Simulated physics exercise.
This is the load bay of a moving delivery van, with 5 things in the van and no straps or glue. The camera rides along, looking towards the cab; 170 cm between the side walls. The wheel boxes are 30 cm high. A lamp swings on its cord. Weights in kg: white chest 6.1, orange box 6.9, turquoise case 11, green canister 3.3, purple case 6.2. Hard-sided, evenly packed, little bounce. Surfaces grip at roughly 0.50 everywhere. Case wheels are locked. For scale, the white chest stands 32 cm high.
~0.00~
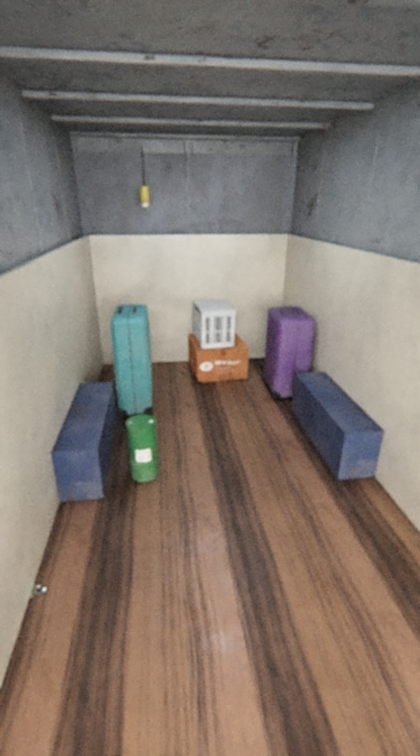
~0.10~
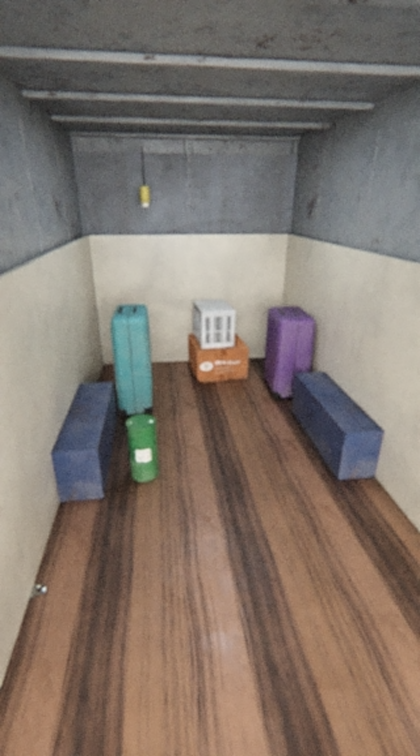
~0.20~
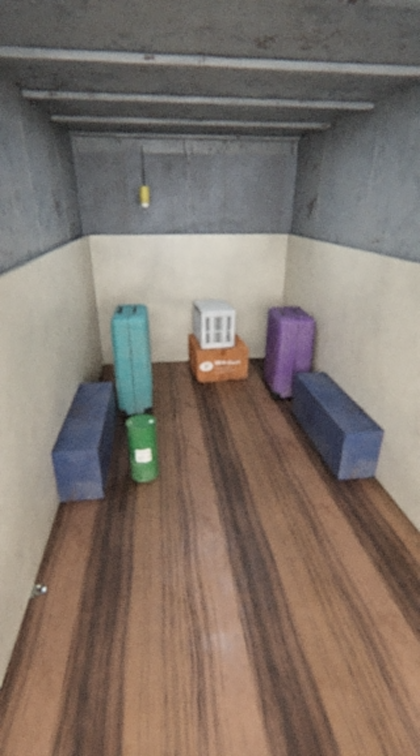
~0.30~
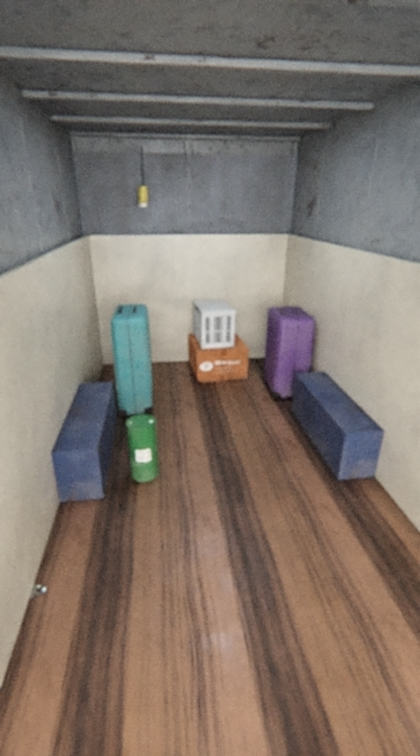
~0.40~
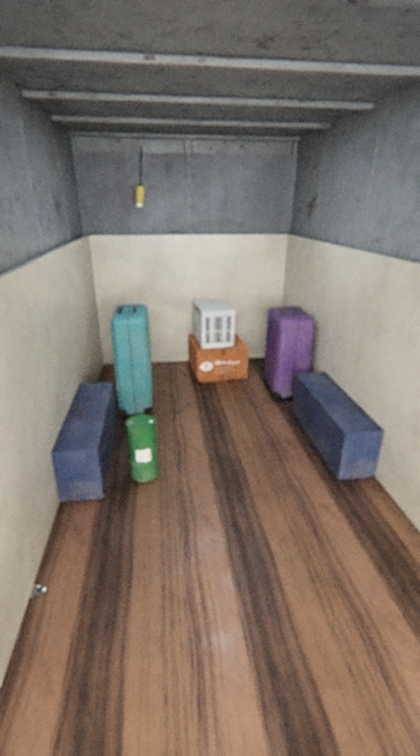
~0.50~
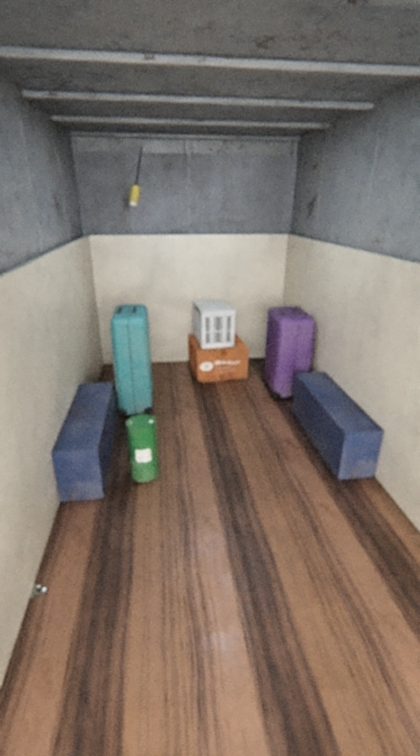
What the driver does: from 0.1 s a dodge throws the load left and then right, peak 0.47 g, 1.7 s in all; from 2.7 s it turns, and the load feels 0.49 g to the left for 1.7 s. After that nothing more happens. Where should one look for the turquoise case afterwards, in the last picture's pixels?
Resting place of the turquoise case: (198, 386).
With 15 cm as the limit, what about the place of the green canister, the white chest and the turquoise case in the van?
The green canister holds its spot; the white chest keeps its place; the turquoise case leaves its spot.
Around 1.50 s, force 0.33 g right; turquoise case at 26° to upright near (158, 356).
Around 3.40 s, force 0.49 g left; turquoise case on its side near (208, 386); purple case at 12° to upright; green canister at 8° to upright.
Around 3.90 s, force 0.49 g left; turquoise case on its side near (202, 386); purple case on its side; green canister at 22° to upright.
Around 4.30 s, force 0.20 g left; turquoise case on its side near (198, 386); purple case on its side; green canister at 22° to upright.
Finally (6.0 s), on their side or leaning hard in the van, turquoise case and purple case; the other 3 still in place (within 15 cm). In the last view, turquoise case near (198, 386).
